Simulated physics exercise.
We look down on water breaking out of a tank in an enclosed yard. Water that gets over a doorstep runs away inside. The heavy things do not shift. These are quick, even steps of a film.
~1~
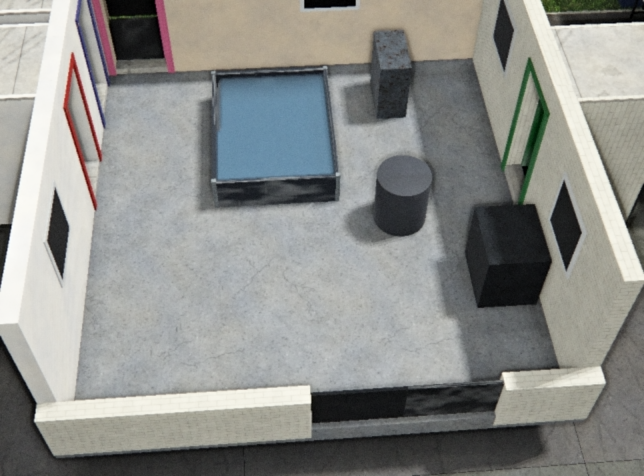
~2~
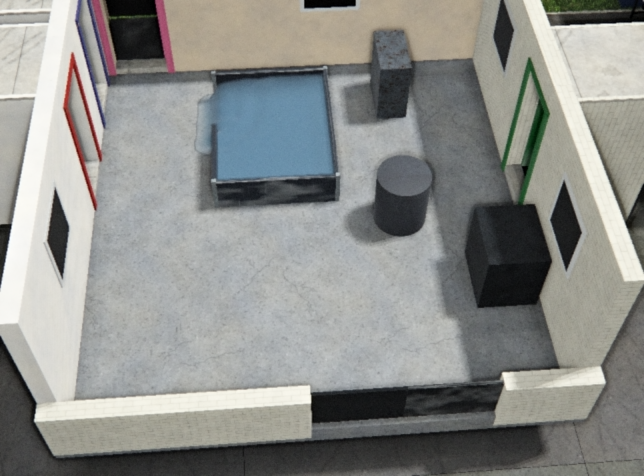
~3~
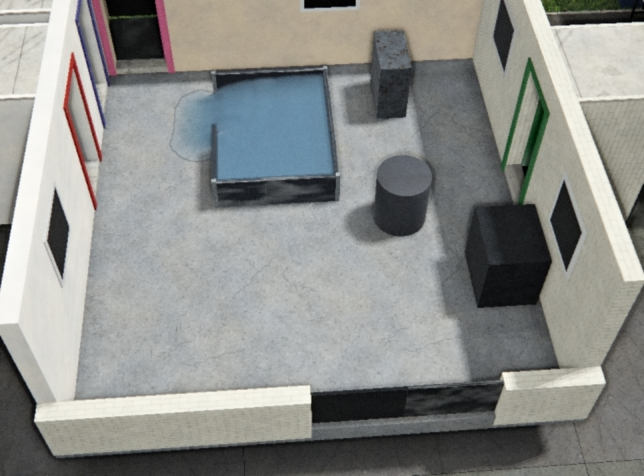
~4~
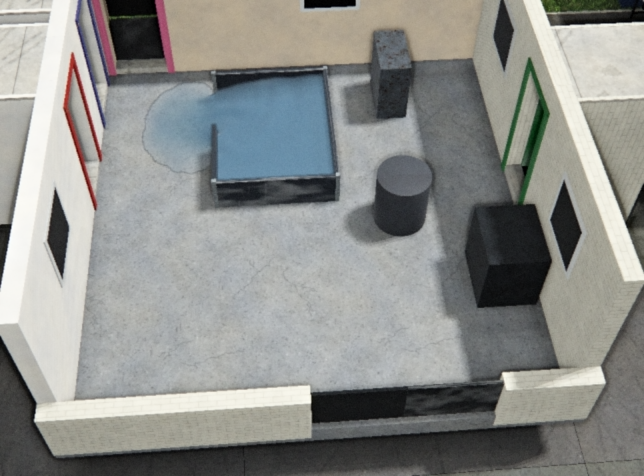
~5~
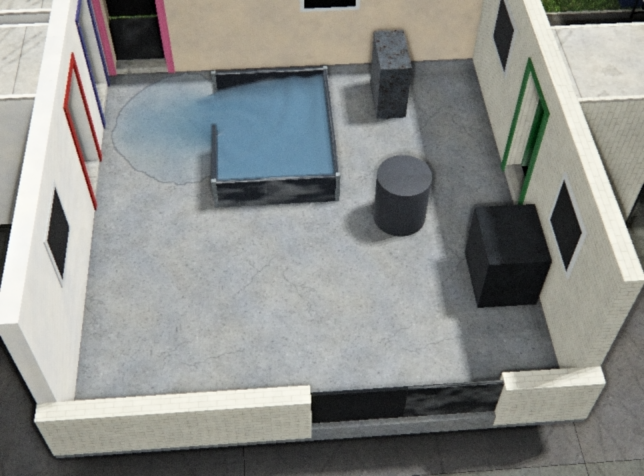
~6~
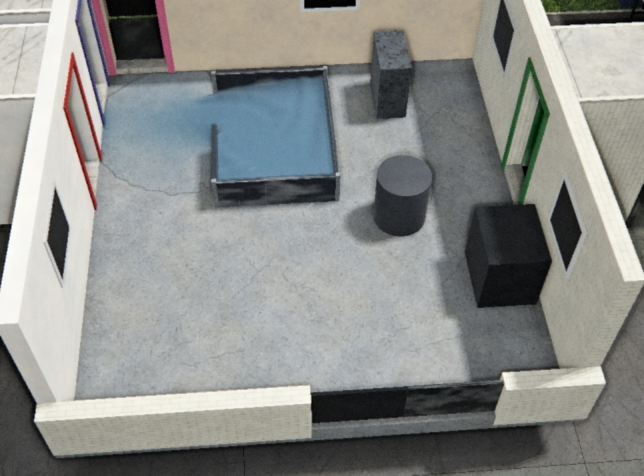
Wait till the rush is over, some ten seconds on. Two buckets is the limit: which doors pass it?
One by one: The green door holds within the limit; the pink door floods; the blue door floods; the red door floods.
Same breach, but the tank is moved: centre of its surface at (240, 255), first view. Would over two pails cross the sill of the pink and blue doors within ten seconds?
My reading: The pink door floods; the blue door keeps below it.
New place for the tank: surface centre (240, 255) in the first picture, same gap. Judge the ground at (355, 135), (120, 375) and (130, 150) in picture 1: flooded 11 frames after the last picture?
One after the other: Free of water, awash, flooded.
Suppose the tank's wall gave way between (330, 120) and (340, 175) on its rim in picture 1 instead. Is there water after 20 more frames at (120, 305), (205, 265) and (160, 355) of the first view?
In that order: Free of water, dry, dry.
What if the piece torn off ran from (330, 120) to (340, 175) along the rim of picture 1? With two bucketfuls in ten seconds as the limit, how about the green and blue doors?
In short: The green door is over; the blue door is under.
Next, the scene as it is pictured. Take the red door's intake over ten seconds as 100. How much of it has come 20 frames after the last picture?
Roughly 55 per cent.
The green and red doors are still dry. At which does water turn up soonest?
First comes the red door.
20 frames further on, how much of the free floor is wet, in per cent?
Some 30 per cent.
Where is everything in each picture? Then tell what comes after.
In the first frame, the open tank at (273, 126) is whole and still.
In the second frame, water pours out at (218, 118) and has run to (206, 152).
In the third frame, the front is at (184, 153), out from the gap at (218, 119).
In the fourth frame, the front is at (151, 147), out from the gap at (218, 118).
In the fifth frame, water pours out at (218, 119) and has run to (118, 138).
In the sixth frame, water pours out at (218, 118) and has run to (107, 103).
A moment on, water covers 15 % of the floor; the green door not reached, the pink door wet at the sill, nothing in, the blue door over two buckets in, the red door under two buckets in.
Next, water covers 15 % of the floor; the green door not reached, the pink door over two buckets in, the blue door far over two buckets in, the red door over two buckets in.
Then, water covers 30 % of the floor; the green door not reached, the pink door far over two buckets in, the blue door far over two buckets in, the red door over two buckets in.
Later, water covers 50 % of the floor; the green door not reached, the pink door far over two buckets in, the blue door far over two buckets in, the red door far over two buckets in.
In the end, water covers 80 % of the floor; the green door wet at the sill, nothing in, the pink door far over two buckets in, the blue door far over two buckets in, the red door far over two buckets in.
